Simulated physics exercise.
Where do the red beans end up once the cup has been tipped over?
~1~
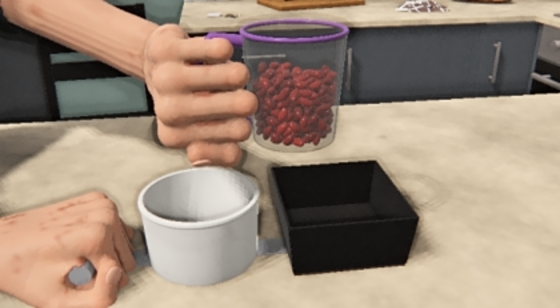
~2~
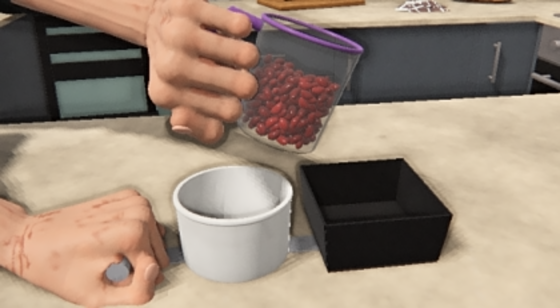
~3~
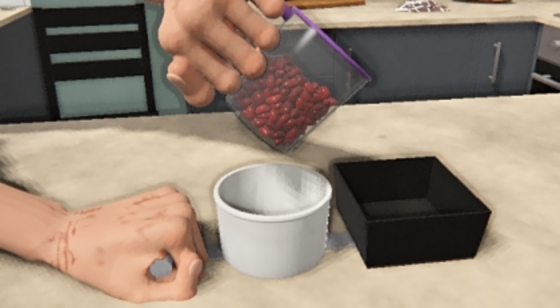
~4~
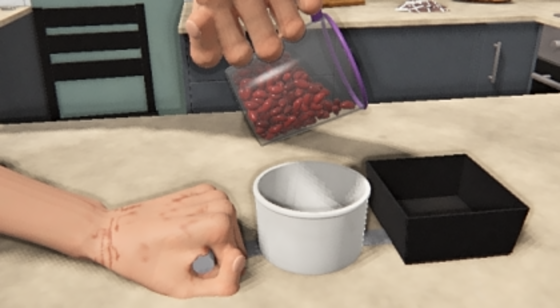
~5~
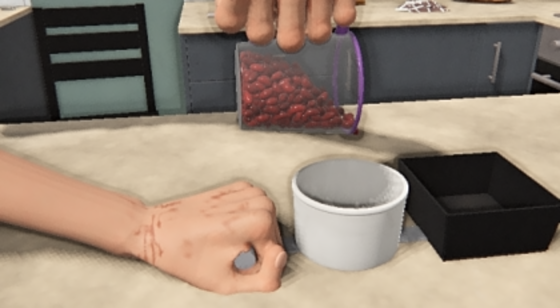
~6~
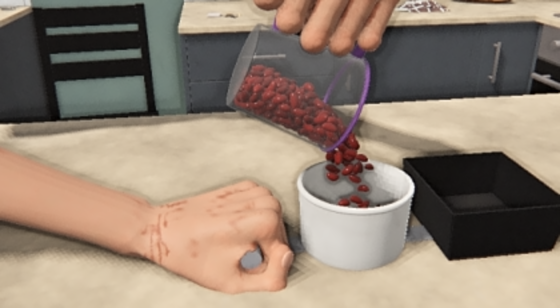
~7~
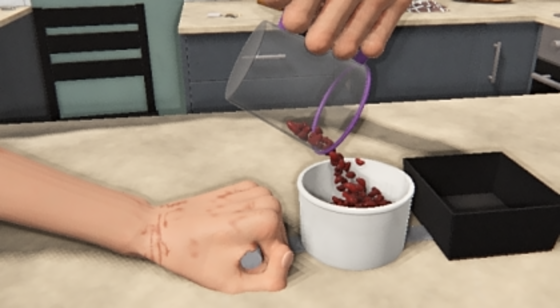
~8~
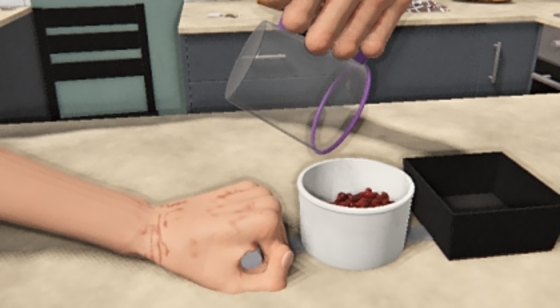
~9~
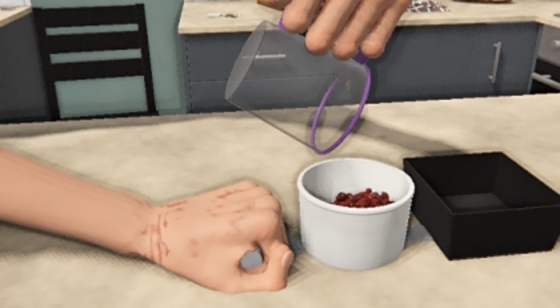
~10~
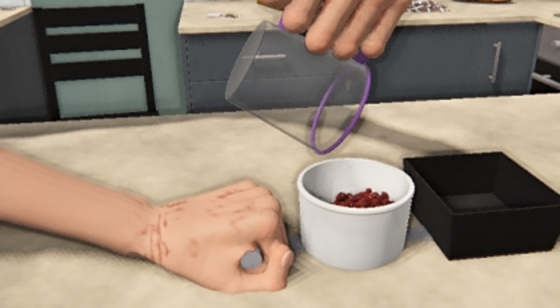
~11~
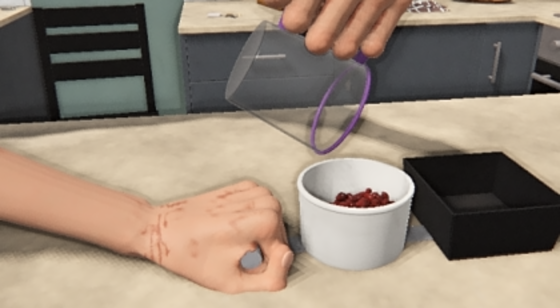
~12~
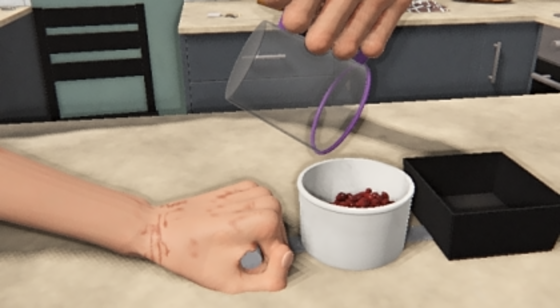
The beans end up in the white dish, while the black tin stays empty and none are seen lying on the counter.
